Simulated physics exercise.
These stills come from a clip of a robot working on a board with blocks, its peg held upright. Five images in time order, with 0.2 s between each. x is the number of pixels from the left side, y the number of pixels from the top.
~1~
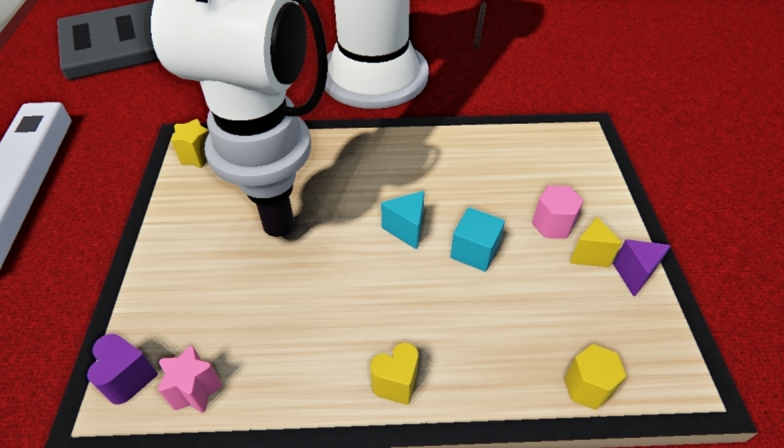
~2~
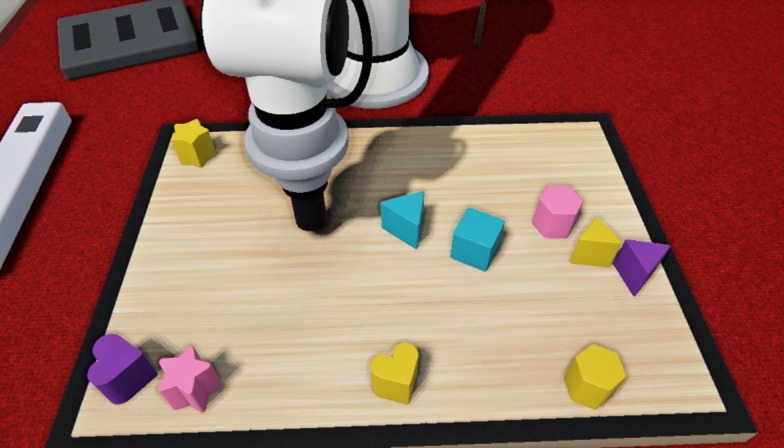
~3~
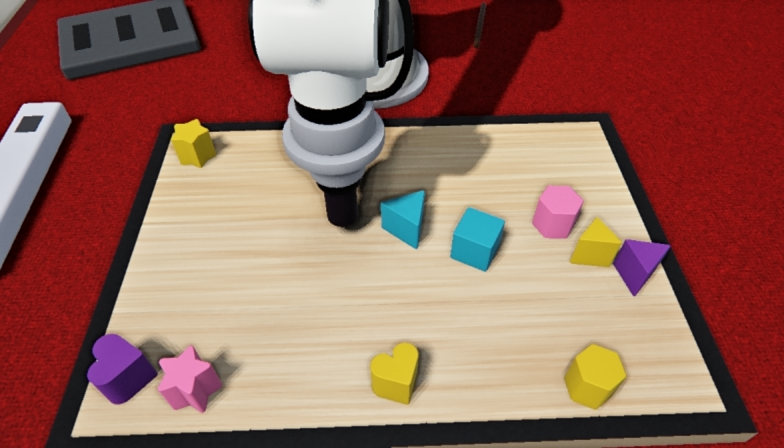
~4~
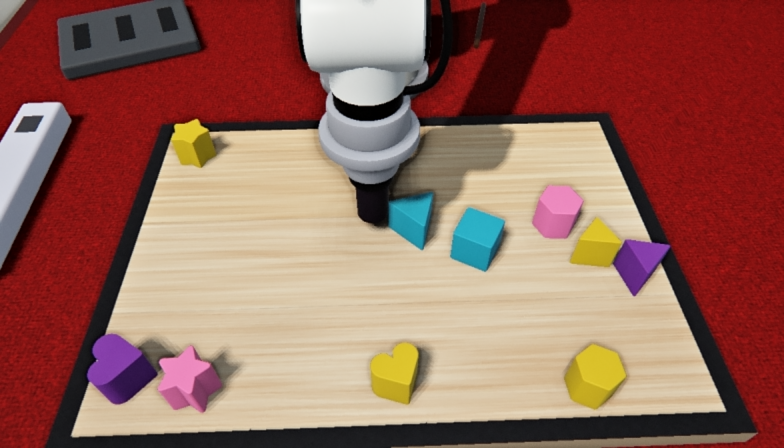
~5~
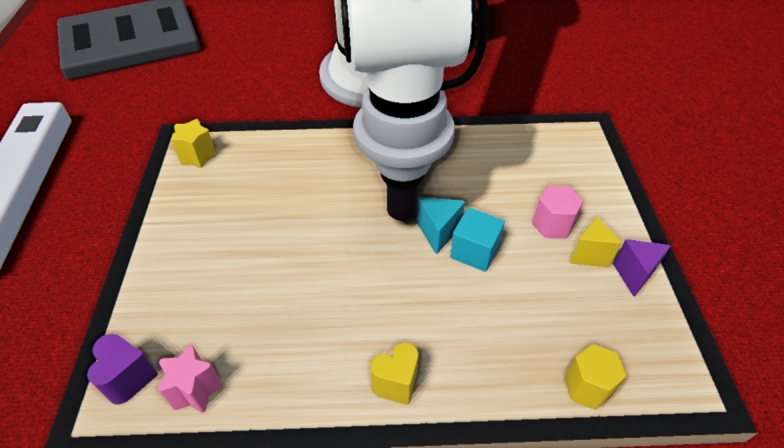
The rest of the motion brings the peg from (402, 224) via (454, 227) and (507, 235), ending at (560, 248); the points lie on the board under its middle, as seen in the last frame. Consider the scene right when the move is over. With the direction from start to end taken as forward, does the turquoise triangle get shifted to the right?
Answer: No.
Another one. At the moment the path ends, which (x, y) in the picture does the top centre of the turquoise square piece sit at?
It will end up at (506, 238).
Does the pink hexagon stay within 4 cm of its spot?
It seems so.
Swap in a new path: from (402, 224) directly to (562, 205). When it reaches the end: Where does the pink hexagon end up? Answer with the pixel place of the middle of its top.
Expect it around (584, 205).
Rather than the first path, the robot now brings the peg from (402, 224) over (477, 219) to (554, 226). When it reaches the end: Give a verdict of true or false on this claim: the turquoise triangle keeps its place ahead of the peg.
Answer: False.
What follows on the original path. One third of the way, peg (457, 212); turquoise triangle (490, 203), turned 40° clockwise; turquoise square piece (495, 230), turned 50° clockwise.
Two thirds of the way, peg (512, 221); turquoise triangle (547, 212), turned 40° clockwise; turquoise square piece (506, 238), turned 80° clockwise; pink hexagon (571, 198), turned 15° anticlockwise.
At the end, peg (566, 234); turquoise triangle (601, 223), turned 15° clockwise; turquoise square piece (506, 238), turned 80° clockwise; pink hexagon (586, 194), turned 45° anticlockwise; yellow triangle (621, 242).
